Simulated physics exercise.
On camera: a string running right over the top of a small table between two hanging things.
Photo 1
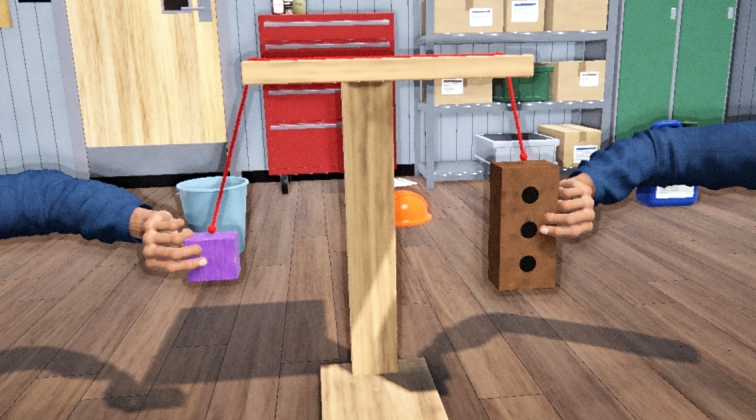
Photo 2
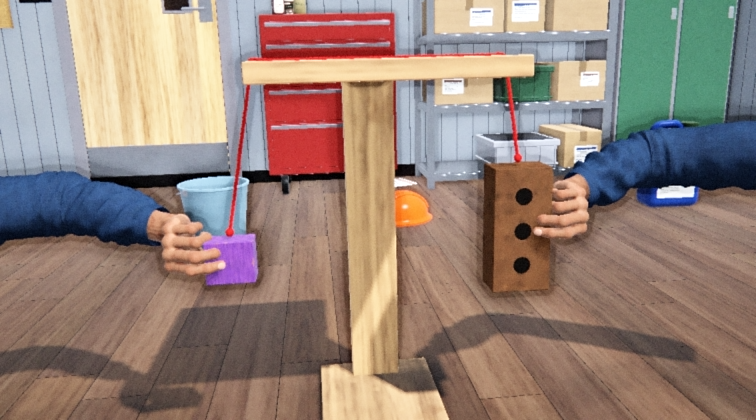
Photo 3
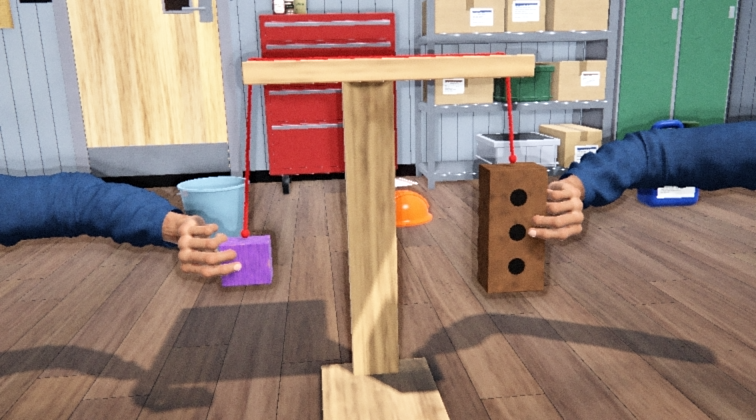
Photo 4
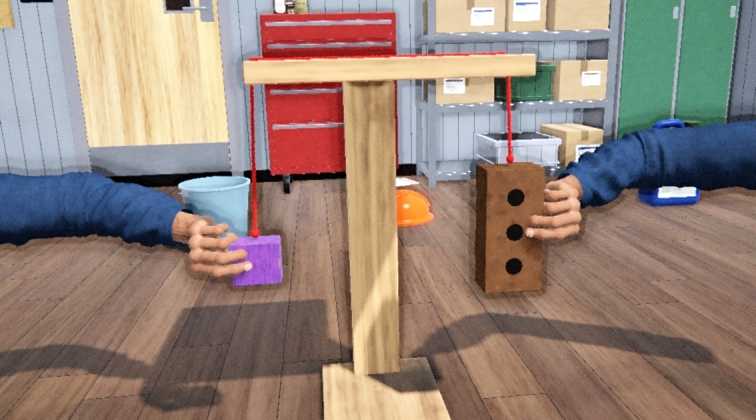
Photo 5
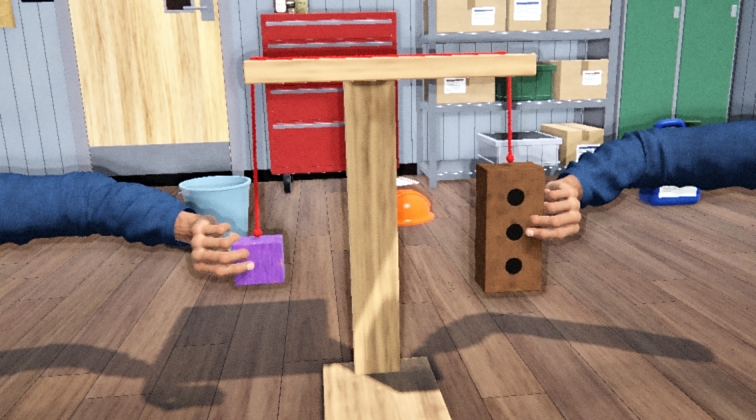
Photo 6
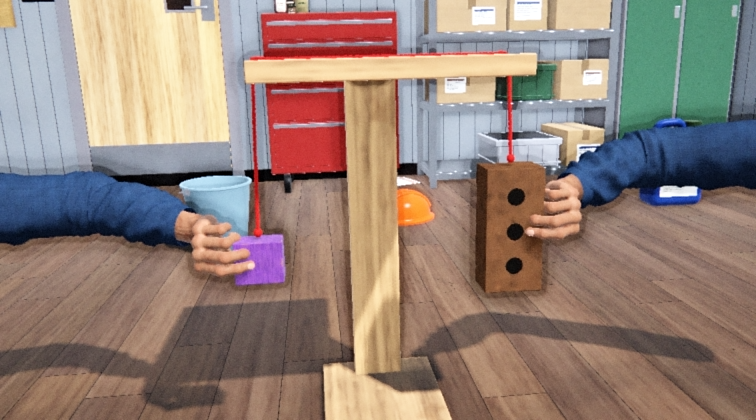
Two hands move a purple block and a brown brick slightly inward on a red string.
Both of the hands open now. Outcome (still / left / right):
Expect it to fall away to the right once freed.
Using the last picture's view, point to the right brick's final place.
It ends up near (594, 387).
Then, 0.50 s after the last picture, left block pulled up onto the top; right brick down on the floor near (517, 381).
Then, 0.84 s after the last picture, left block down on the floor; right brick down on the floor near (564, 385).
At rest, left block down on the floor; right brick down on the floor near (594, 387). The string is pulled to the right.
